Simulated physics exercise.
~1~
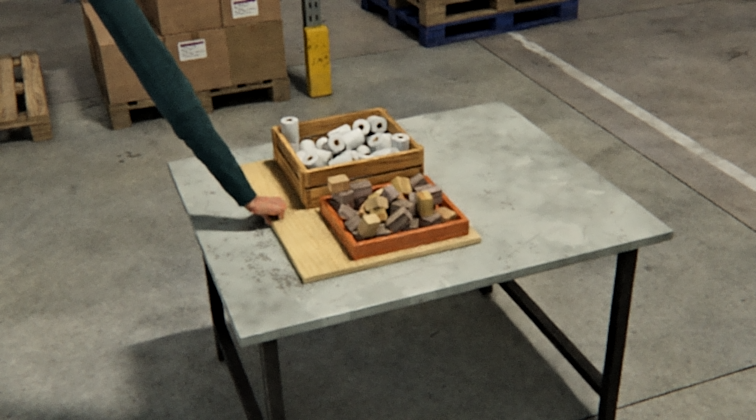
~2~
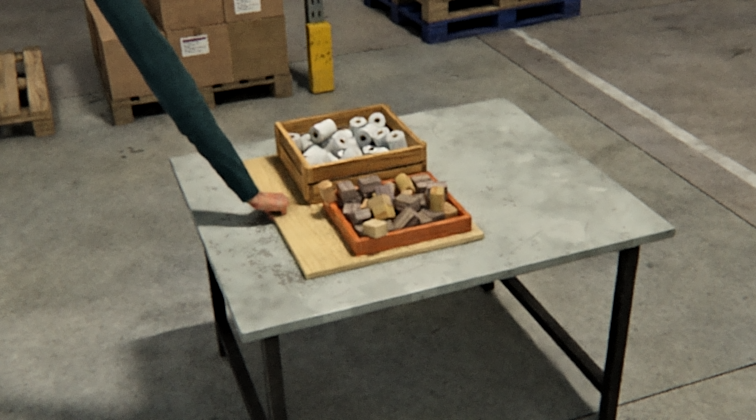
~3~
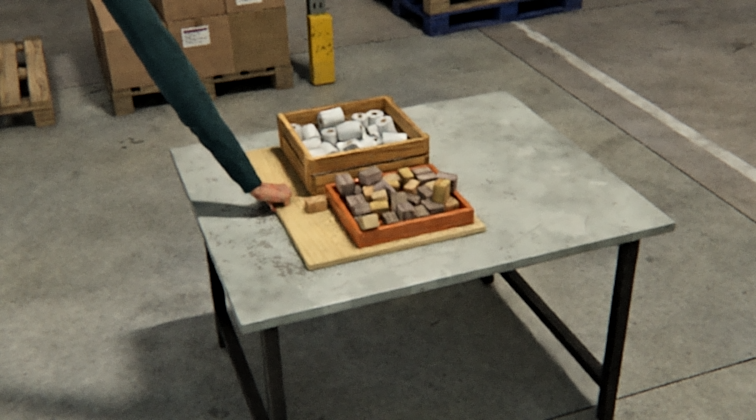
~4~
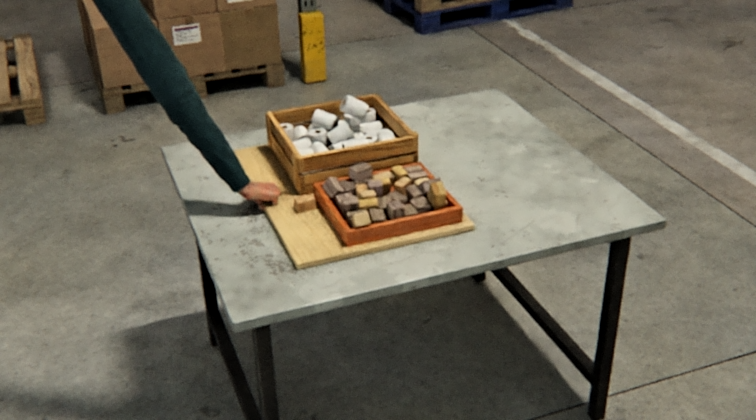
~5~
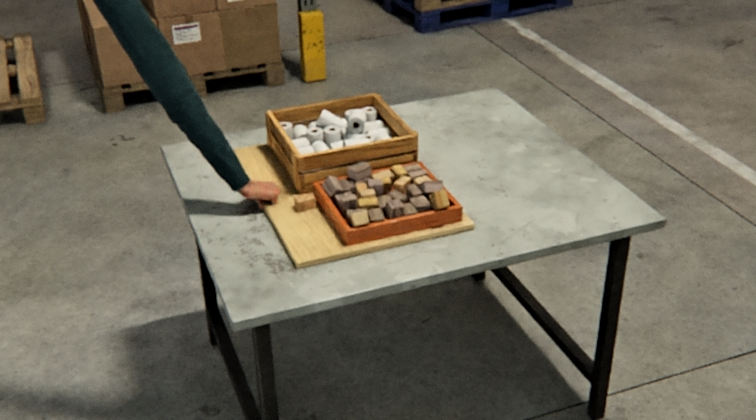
Wooden tub of white rolls and orange tub of wood blocks shaking on a board, one block ending outside near the hand.
